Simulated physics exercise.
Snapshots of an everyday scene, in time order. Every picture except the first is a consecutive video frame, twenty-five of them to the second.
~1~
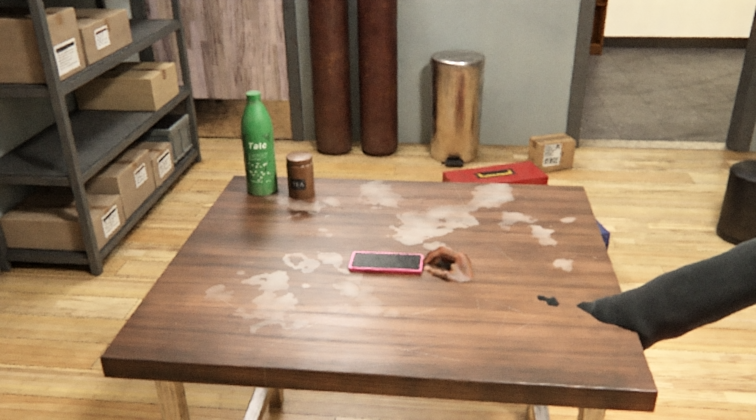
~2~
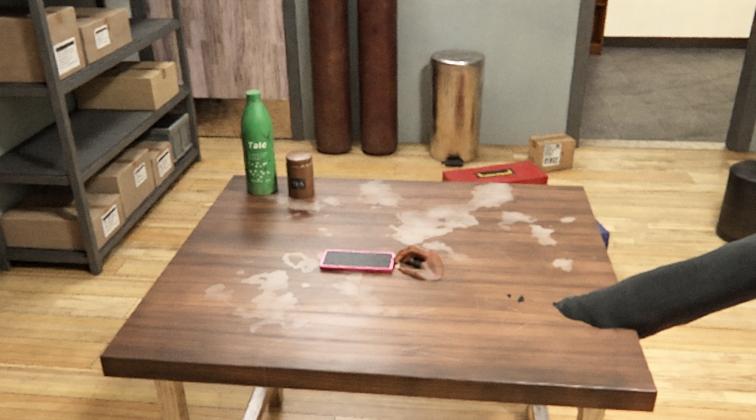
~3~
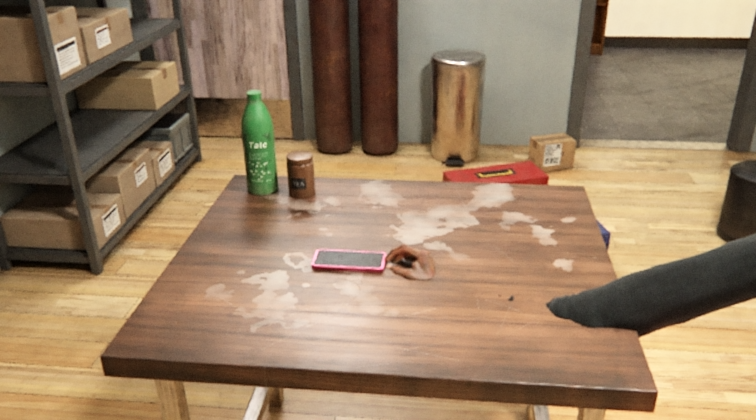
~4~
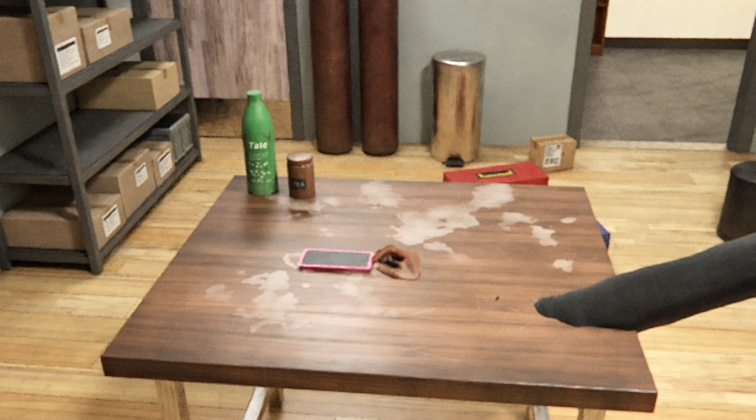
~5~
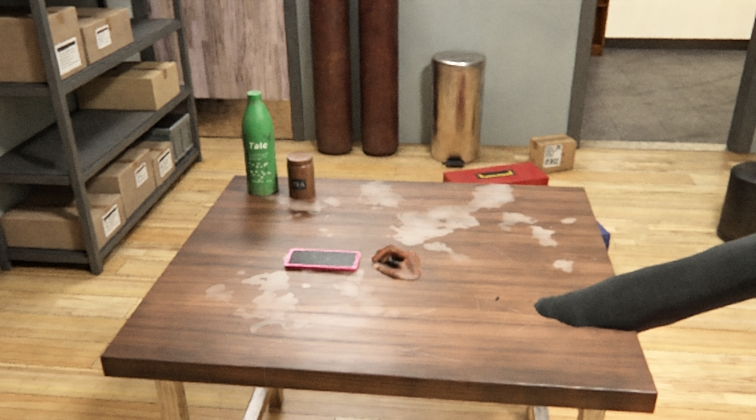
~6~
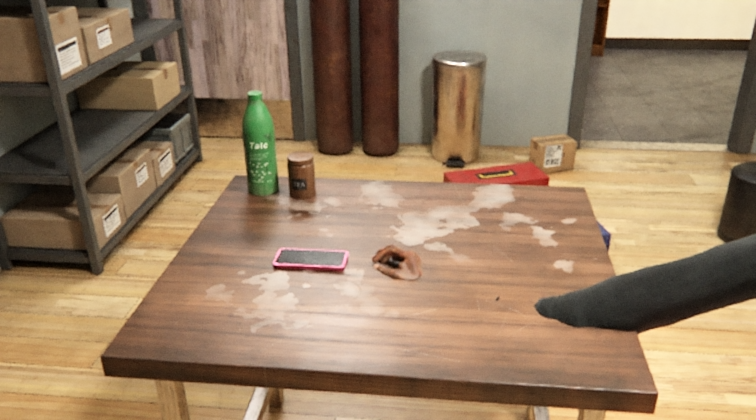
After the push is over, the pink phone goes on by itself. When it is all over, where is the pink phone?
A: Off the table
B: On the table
The answer is B.
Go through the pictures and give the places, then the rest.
Under the hand; pink phone (387, 263), in the first picture.
Under the hand; pink phone (358, 261), in the second picture.
Under the hand; pink phone (349, 261), in the third picture.
Pink phone (337, 261), in the fourth picture.
Pink phone (323, 260) displaced a little, in the fifth picture.
Pink phone (311, 260) displaced a little, in the sixth picture.
Then, 0.10 s past the last view, pink phone displaced about its own width near (288, 258).
Then, 0.20 s past the last view, pink phone displaced about its own width near (275, 258).
Then, 0.30 s past the last view, pink phone displaced about its own width near (272, 258).
Finally, moved from the start, pink phone. Final places as the last picture's camera would see them, pink phone near (272, 258).
